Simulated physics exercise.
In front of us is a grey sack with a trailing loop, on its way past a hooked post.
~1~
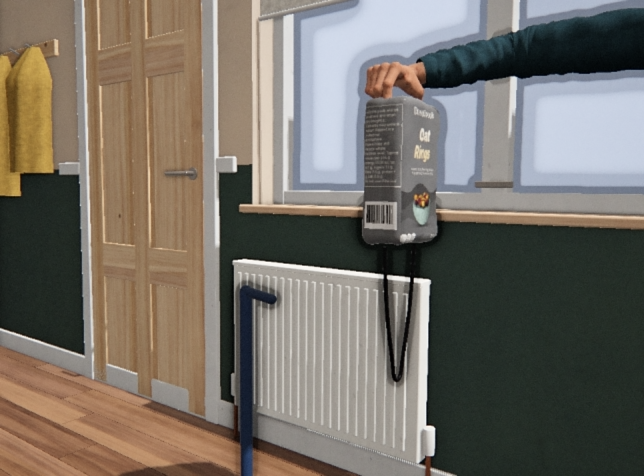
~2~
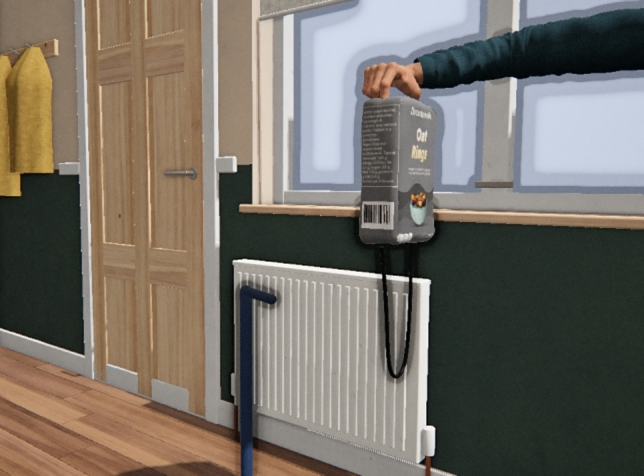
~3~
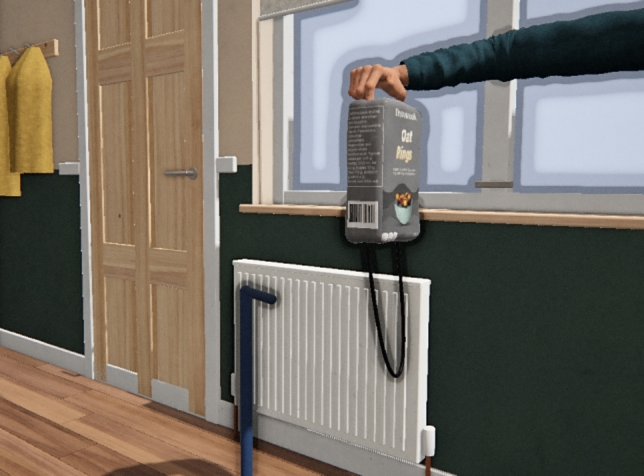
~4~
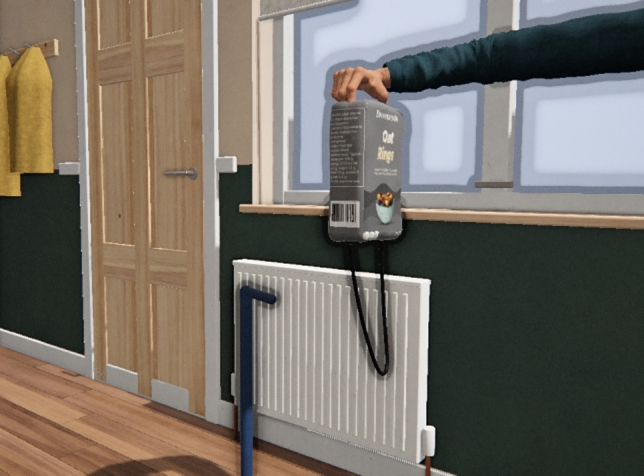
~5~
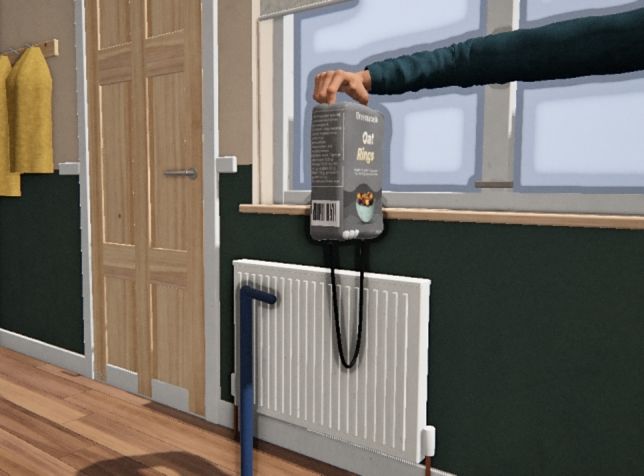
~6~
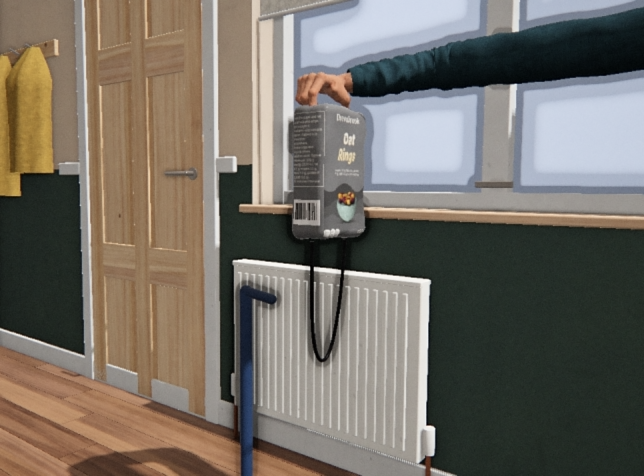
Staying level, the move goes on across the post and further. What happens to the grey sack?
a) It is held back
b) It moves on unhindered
Answer: A.
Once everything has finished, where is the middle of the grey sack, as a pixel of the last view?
Its centre ends up at (187, 175).
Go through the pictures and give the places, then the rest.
The first picture shows grey sack (402, 173); hook tip (271, 299).
The second picture shows grey sack (399, 173); bottom of the loop (397, 377).
The third picture shows grey sack (385, 173).
The fourth picture shows grey sack (367, 173); bottom of the loop (383, 374).
The fifth picture shows grey sack (348, 173).
The sixth picture shows grey sack (330, 174); bottom of the loop (323, 360); hook tip (271, 299); hook points towards it, loop hangs below the hook.
Then, 0.60 s on from there, sack nearing the post near (275, 174).
Then, 1.26 s on from there, sack past the post near (223, 175).
In the end, sack past the post near (188, 175); loop tight round the post, hand stopped. The grey sack snags on the hook.
